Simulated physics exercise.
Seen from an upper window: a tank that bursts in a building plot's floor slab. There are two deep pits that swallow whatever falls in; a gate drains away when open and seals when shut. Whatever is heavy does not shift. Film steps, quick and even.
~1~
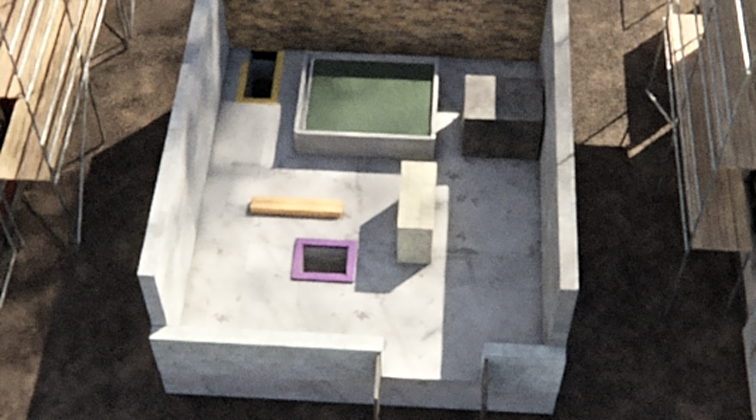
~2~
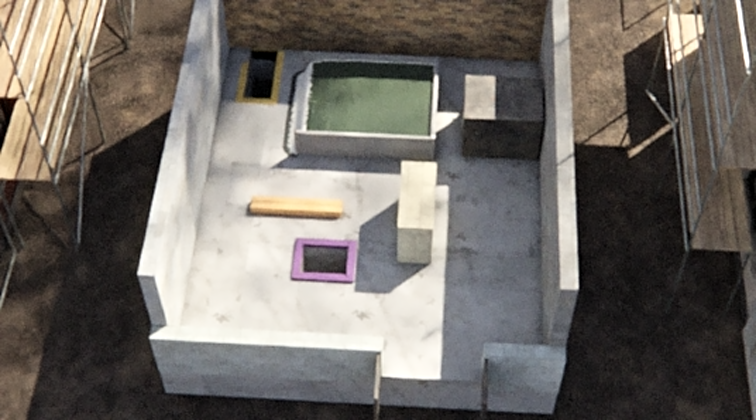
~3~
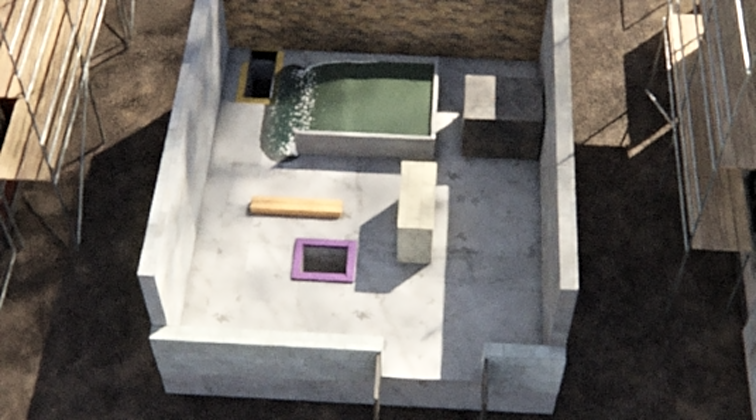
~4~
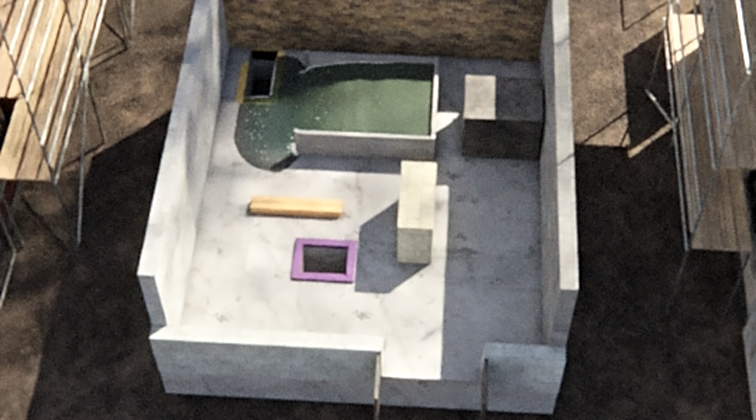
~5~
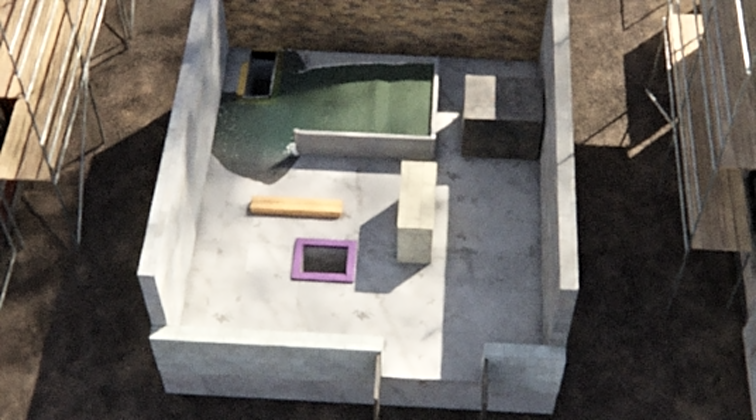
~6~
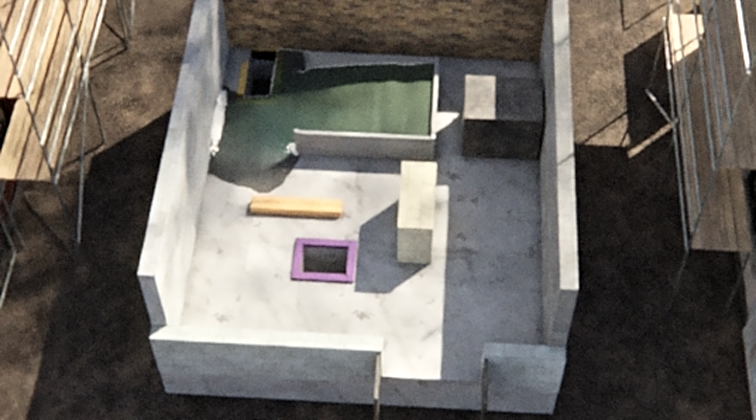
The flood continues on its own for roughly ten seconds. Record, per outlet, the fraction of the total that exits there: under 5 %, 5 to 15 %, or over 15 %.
Log: Gate - under 5 %; purple pit - under 5 %; yellow pit - over 15 %.
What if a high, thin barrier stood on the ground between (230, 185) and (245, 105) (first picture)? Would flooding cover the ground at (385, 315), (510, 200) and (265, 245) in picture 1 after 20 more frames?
Going one after another, I'd say kept clear of the flood, then kept clear of the flood, then reached by the flood.
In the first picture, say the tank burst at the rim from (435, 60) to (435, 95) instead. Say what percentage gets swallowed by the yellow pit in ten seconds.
Approximate share, yellow: 20 in a hundred.
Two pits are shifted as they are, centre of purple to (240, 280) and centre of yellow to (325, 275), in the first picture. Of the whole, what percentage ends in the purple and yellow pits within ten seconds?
Purple gets 15 in a hundred; yellow gets 8 in a hundred.
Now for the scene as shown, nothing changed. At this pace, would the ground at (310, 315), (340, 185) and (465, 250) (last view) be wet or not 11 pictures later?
Left dry; left dry; left dry.
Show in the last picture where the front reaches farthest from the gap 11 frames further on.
The farthest wet point should be near (183, 310).
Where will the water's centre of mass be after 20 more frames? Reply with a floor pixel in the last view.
The water centres close to (288, 166).
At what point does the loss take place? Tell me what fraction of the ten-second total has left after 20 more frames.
Approximately 65 in a hundred, I think.
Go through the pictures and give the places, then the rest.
The water tank at (368, 97) is whole and still, in the first picture.
Water pours out at (304, 107) and has run to (292, 153), in the second picture.
Water pours out at (304, 108) and has run to (277, 158), in the third picture.
Water pours out at (304, 108) and has run to (252, 159), in the fourth picture.
The front is at (213, 146), out from the gap at (304, 108), in the fifth picture.
Water pours out at (304, 108) and has run to (209, 165), in the sixth picture.
A moment on, water covers 15 % of the floor; the gate 0 %, the purple pit 0 %, the yellow pit 10 %.
Next, water covers 20 % of the floor; the gate 0 %, the purple pit 0 %, the yellow pit 21 %.
Then, water covers 35 % of the floor; the gate 0 %, the purple pit 0 %, the yellow pit 35 %.
Later, water covers 60 % of the floor; the gate 0 %, the purple pit 0 %, the yellow pit 47 %.
In the end, water covers 70 % of the floor; the gate 2 %, the purple pit 0 %, the yellow pit 52 %.
